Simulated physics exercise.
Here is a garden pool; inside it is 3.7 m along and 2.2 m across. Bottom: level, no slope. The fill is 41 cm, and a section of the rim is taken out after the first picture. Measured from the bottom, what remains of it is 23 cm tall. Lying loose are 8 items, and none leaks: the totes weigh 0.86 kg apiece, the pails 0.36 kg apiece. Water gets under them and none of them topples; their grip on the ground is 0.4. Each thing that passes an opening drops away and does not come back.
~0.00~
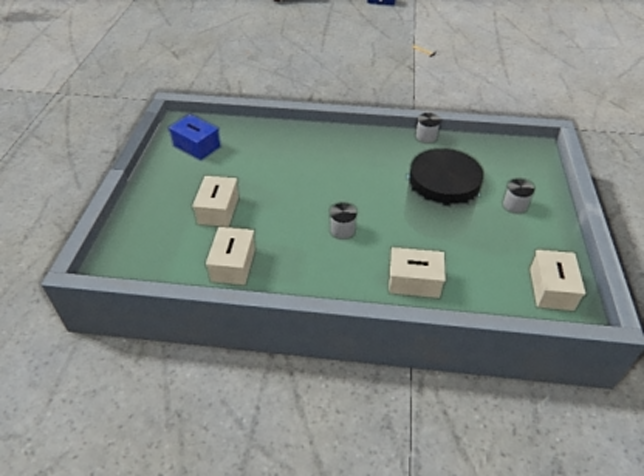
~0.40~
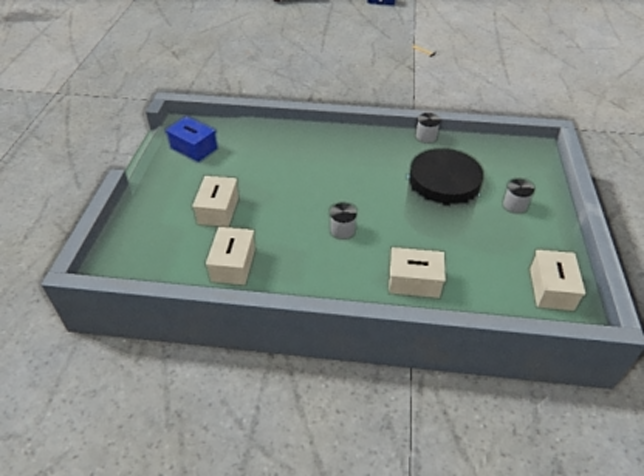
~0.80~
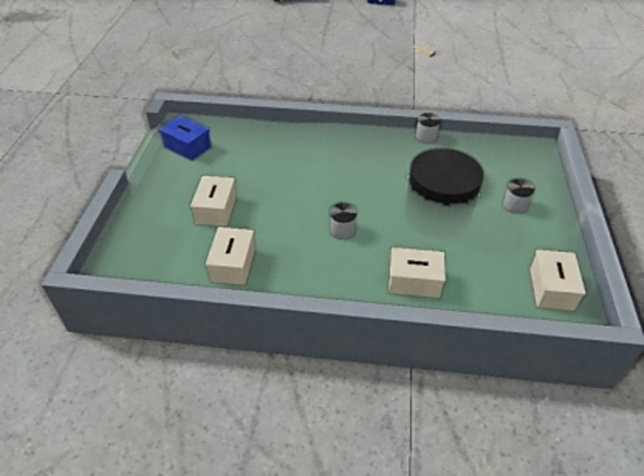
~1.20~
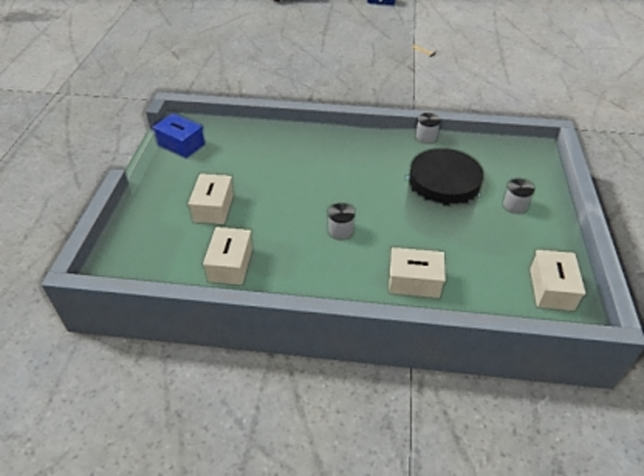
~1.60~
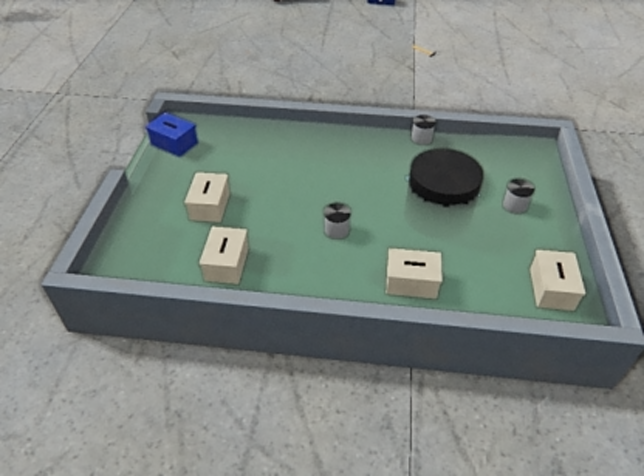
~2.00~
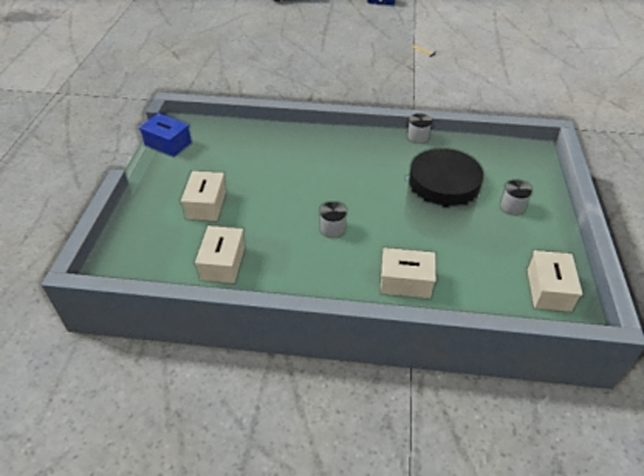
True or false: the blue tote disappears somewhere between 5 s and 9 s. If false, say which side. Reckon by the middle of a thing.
False, earlier than 5 s.
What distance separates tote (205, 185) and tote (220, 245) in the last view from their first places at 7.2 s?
First one 60 cm, second one 30 cm.
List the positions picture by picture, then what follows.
In the first frame, the blue tote at (194, 128), afloat; about 3220 L in view; 0 of 8 have shifted.
In the second frame, the blue tote at (190, 130) floats, 3 cm from its start; 41 cm deep round most things; 0 of 8 have shifted.
In the third frame, the blue tote at (184, 129), afloat, 9 cm from its start; 41 cm deep round most things; 1 of 8 have shifted.
In the fourth frame, the blue tote at (178, 127) floats, 16 cm from its start; 40 cm deep round most things; 2 of 8 have shifted.
In the fifth frame, the blue tote at (170, 126), afloat, 22 cm from its start; about 3110 L in view; 3 of 8 have shifted.
In the sixth frame, the blue tote at (164, 126), afloat, 28 cm from its start; 39 cm deep round most things; 6 of 8 have shifted.
After 3.2 s the blue tote has gone out (at 2.8 s); 1 of 8 are out; 7 afloat.
After 7.2 s the blue tote has gone out (at 2.8 s); 1 of 8 are out; 7 afloat.
After 12.0 s the blue tote has gone out (at 2.8 s); 2 of 8 are out; 6 afloat.
After 16.0 s the blue tote has gone out (at 2.8 s); 2 of 8 are out; 6 afloat.
